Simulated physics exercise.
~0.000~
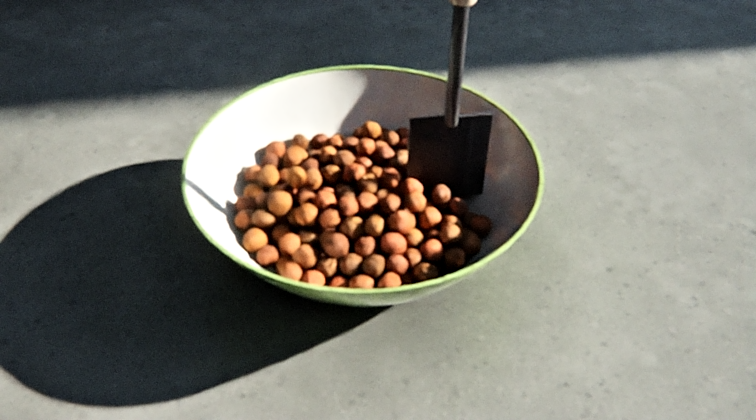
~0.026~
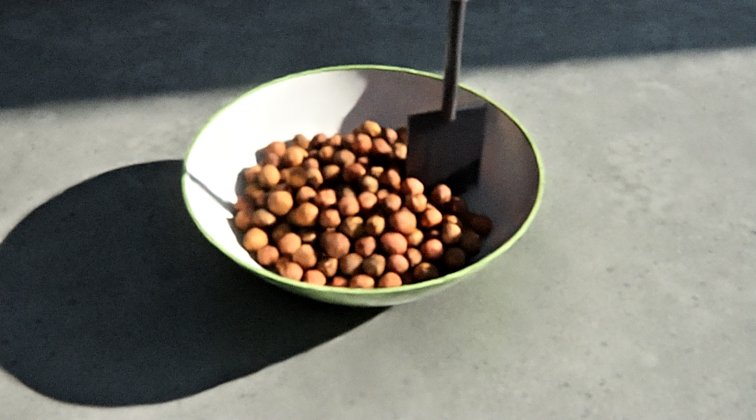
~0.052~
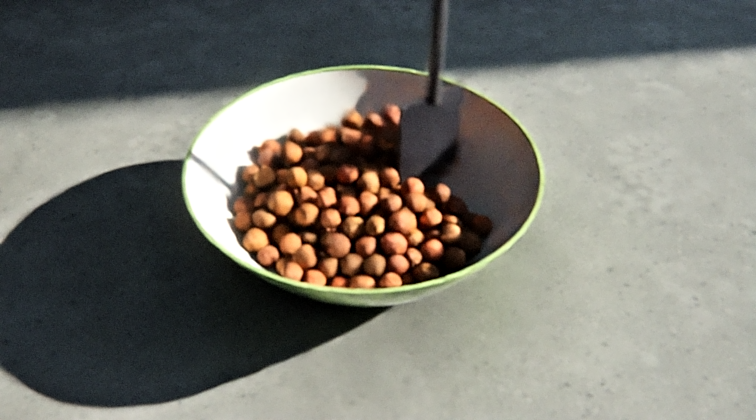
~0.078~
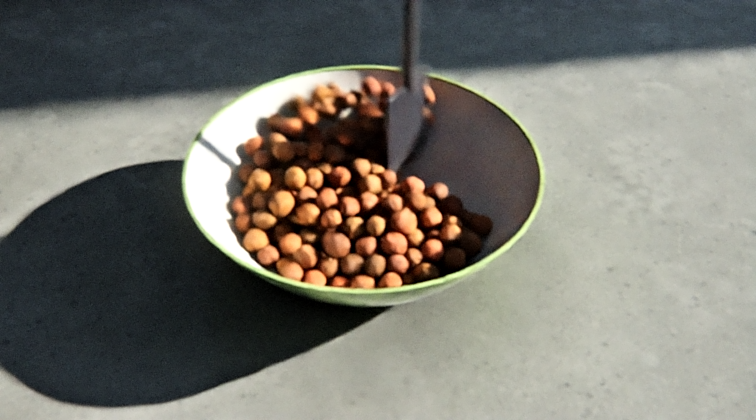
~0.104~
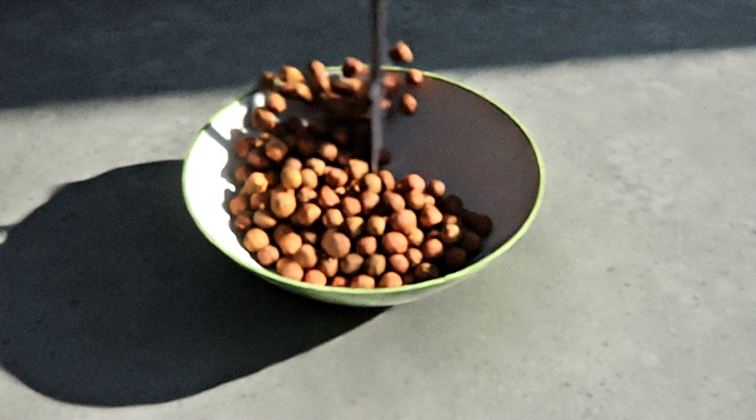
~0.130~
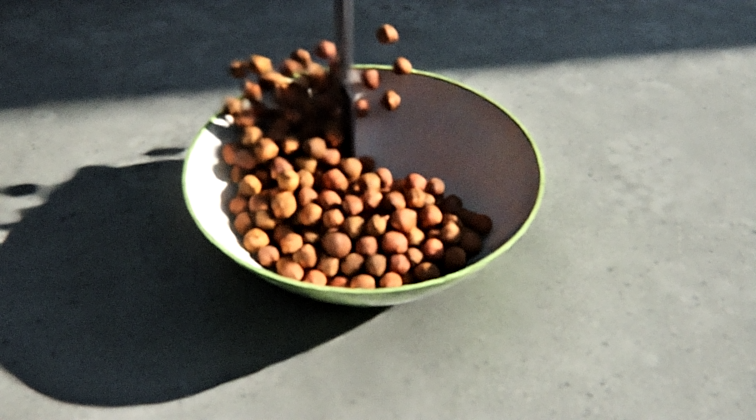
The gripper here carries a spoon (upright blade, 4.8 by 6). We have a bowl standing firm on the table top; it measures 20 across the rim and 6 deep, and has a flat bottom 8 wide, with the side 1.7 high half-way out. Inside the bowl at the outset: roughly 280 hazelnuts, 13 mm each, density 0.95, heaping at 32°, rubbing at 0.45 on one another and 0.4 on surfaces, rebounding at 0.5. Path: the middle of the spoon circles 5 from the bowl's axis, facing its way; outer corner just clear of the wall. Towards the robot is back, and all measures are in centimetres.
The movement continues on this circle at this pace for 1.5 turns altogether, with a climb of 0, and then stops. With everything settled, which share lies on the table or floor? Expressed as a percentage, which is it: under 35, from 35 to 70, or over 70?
The percentage is from 35 to 70.
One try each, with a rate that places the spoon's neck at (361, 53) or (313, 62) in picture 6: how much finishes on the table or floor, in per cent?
Near 40 per cent for the first, near 55 per cent for the second.
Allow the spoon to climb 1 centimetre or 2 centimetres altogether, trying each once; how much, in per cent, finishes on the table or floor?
Try one: Around 40 %; try two: Around 30 %.
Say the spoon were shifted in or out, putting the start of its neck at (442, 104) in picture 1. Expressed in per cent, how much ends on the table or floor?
Some 45 per cent.
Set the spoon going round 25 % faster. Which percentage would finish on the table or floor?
Then roughly 60 %.
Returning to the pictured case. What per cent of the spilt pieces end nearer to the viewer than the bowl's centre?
Around 60 %.
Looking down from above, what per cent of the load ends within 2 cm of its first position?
Roughly 10 percent.
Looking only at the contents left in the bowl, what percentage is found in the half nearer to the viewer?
Around 60 percent of it.
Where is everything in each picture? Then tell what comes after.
The spoon neck at (454, 93), 0° round; upper third of the load around (365, 196), from x 245 to 480, top at y 130; 281 in the bowl, in the first picture.
The spoon neck at (450, 87), 7° round; upper third of the load around (367, 195), from x 245 to 480, top at y 130, in the second picture.
The spoon neck at (435, 72), 28° round; upper third of the load around (366, 176), from x 245 to 480, top at y 115, in the third picture.
The spoon neck at (408, 60), 50° round; upper third of the load around (349, 159), from x 240 to 480, top at y 80, in the fourth picture.
The spoon neck at (377, 54), 73° round; upper third of the load around (330, 147), from x 240 to 480, top at y 55, in the fifth picture.
The spoon neck at (344, 54), 95° round; upper third of the load around (307, 143), from x 230 to 480, top at y 35; 279 in the bowl, 2 in flight or on the tool, in the sixth picture.
After 0.33 s, 266° round, highest piece 10 above the table; 212 in the bowl, 27 on the table or floor, 42 in flight or on the tool.
After 0.53 s, 77° round, highest piece 9 above the table; 164 in the bowl, 95 on the table or floor, 22 in flight or on the tool.
After 0.82 s, 180° round, highest piece 6 above the table; 146 in the bowl, 135 on the table or floor.
After 1.52 s, 180° round, highest piece 5 above the table; 146 in the bowl, 135 on the table or floor.
In the end, 146 in the bowl, 135 on the table or floor. That is 48 % on the table or floor.
